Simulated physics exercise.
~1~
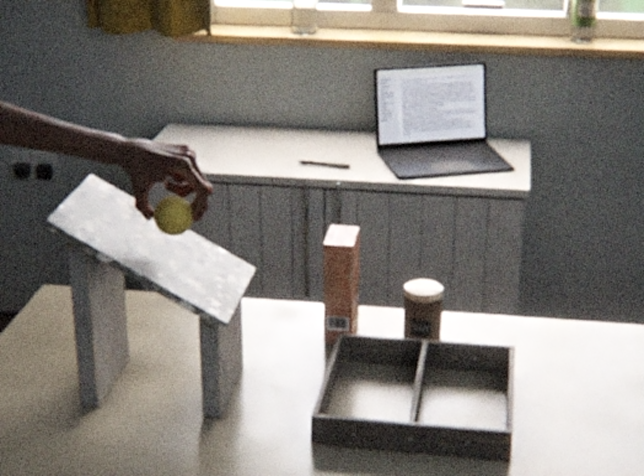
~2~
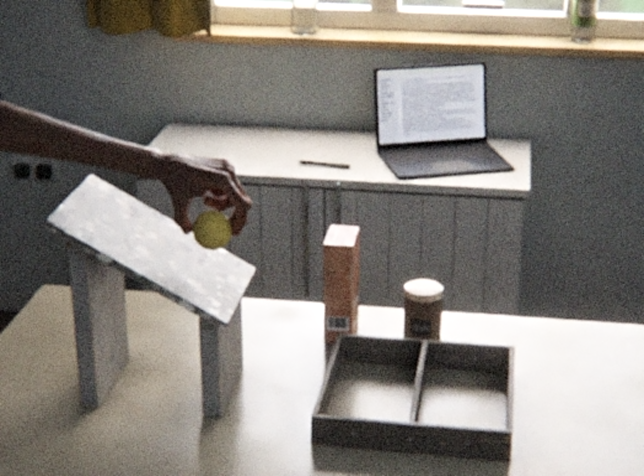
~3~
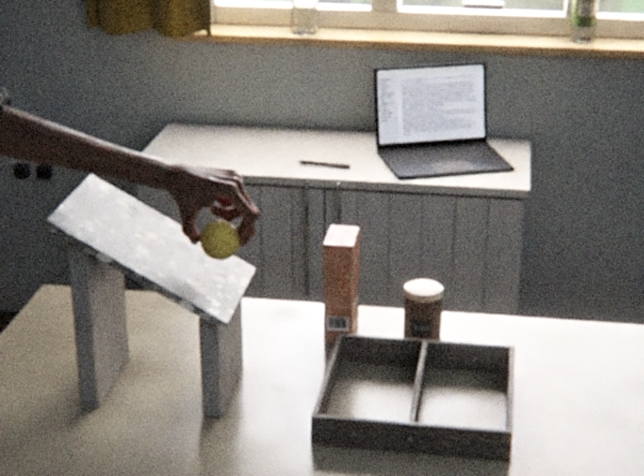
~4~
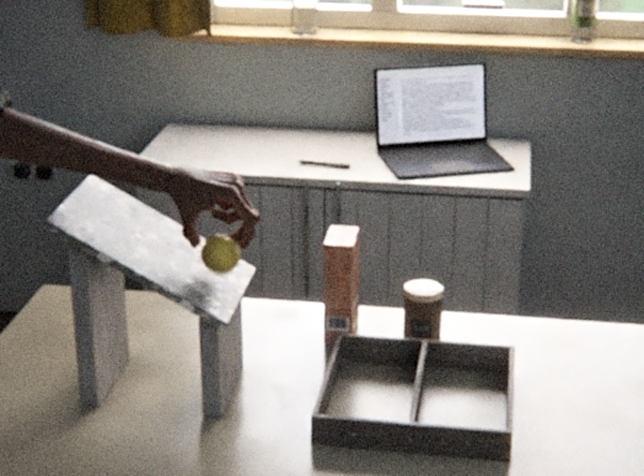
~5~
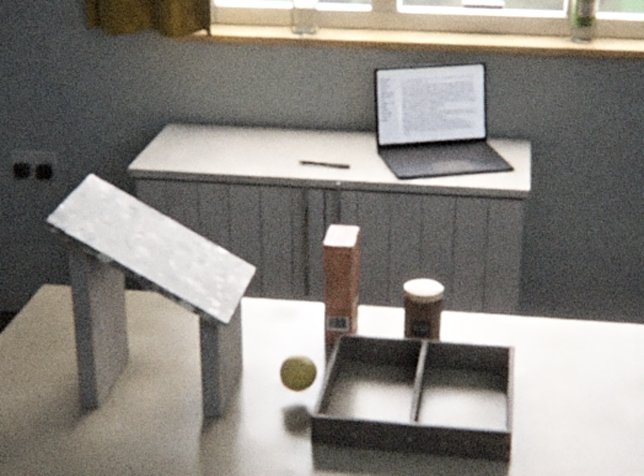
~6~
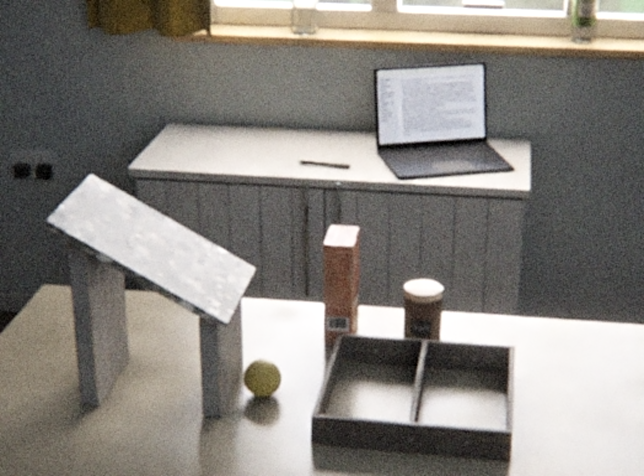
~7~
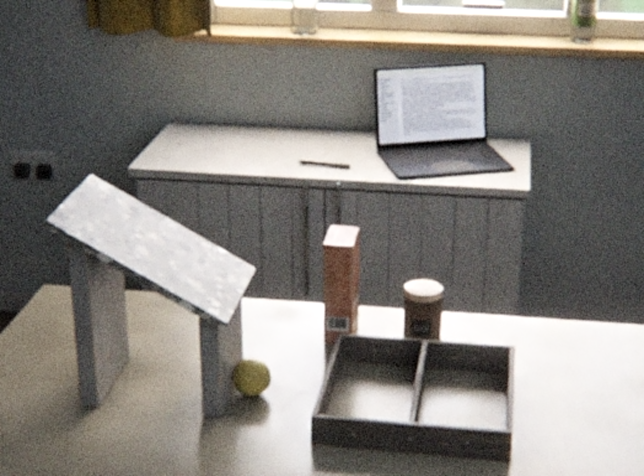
A yellow lemon is held in a hand over a slanted grey board on a pale table, seen from slightly above, with an open laptop and a pen on a cabinet behind. To the right of the board sit a dark tray with two bays, an orange carton and a brown jar with a white lid. The hand carries the lemon right and down to the board's lower end, then lets go. The lemon drops off toward the tray's left side, then moves back left. It ends on the table beside the board's front support, outside both bays.
